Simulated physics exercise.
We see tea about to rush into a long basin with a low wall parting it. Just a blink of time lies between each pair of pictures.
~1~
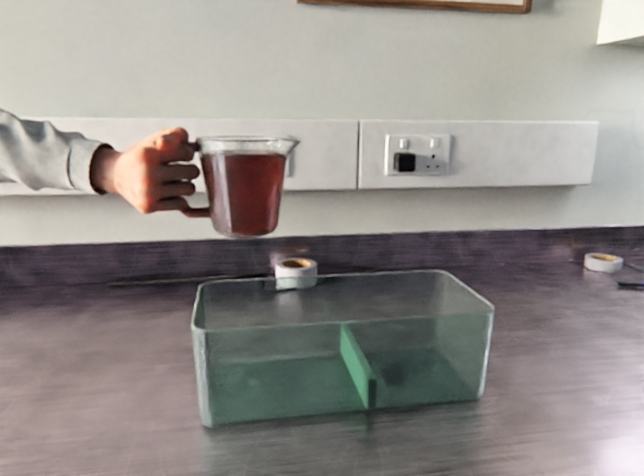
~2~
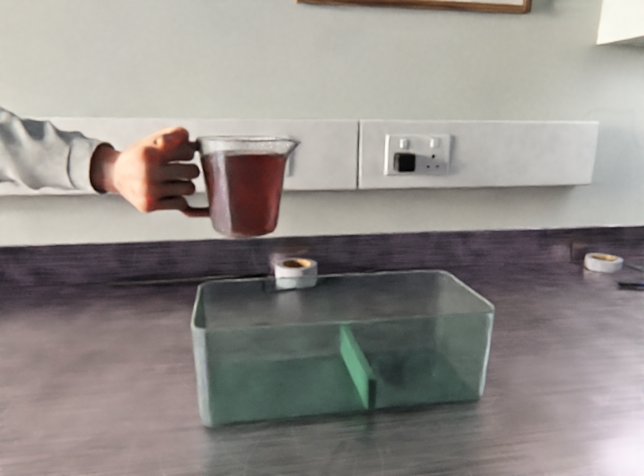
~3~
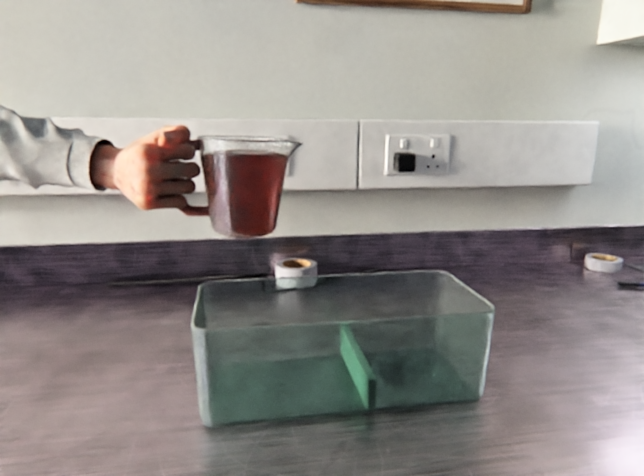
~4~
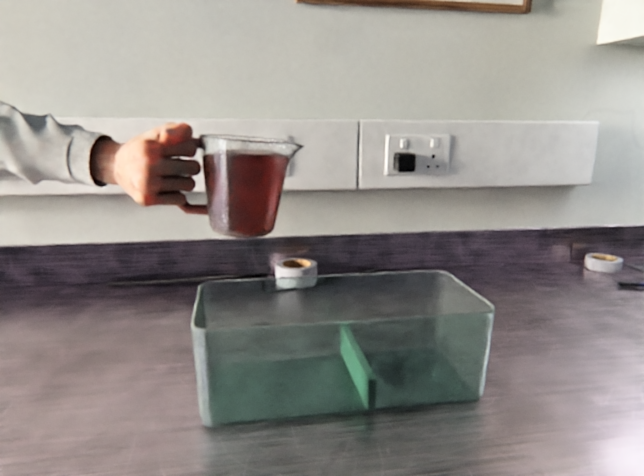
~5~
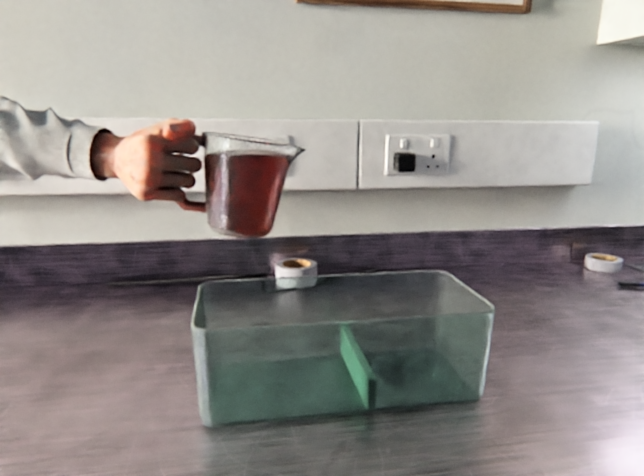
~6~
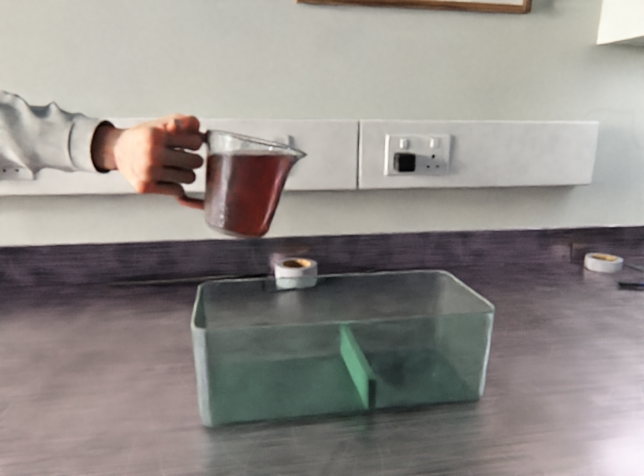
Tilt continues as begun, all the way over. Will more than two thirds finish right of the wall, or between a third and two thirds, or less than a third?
Right of the wall there will be between a third and two thirds.
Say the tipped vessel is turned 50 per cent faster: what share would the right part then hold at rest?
I'd say roughly 45 in every hundred ends up there.
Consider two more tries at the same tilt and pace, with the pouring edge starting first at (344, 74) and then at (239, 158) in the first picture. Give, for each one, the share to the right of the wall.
Near 90 % and 5 %.
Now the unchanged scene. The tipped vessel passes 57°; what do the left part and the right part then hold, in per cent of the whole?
About 0 per cent left, 5 per cent right.
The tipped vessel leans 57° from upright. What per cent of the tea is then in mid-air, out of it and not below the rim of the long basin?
About 15 per cent.
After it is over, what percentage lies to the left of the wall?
45 % or thereabouts.
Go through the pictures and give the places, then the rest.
In the first picture, tilt 0°; pouring edge (301, 140); surface from (202, 153) to (285, 152); the long basin's rim runs from (197, 305) to (469, 290); the wall's top is at (357, 351).
In the second picture, tilt 0°; pouring edge (301, 141); surface from (203, 153) to (284, 153).
In the third picture, tilt 2°; pouring edge (302, 142); surface from (203, 153) to (286, 153).
In the fourth picture, tilt 4°; pouring edge (304, 145); surface from (205, 153) to (287, 154).
In the fifth picture, tilt 8°; pouring edge (306, 149); surface from (207, 154) to (290, 154).
In the sixth picture, tilt 12°; pouring edge (308, 153); surface from (208, 154) to (296, 155).
A moment on, the tilt is 57° and 77 per cent is still to pour, 2 is left of the wall and 5 right of it.
Next, the tilt is 86° and 28 per cent is still to pour, 14 is left of the wall and 41 right of it.
Then the tilt is 95° and 2 per cent is still to pour, 43 is left of the wall and 51 right of it.
Later the tilt is 95° and 0 per cent is still to pour, 46 is left of the wall and 52 right of it.
At rest 46 per cent lies left of the wall, 52 right of it and 1 outside.
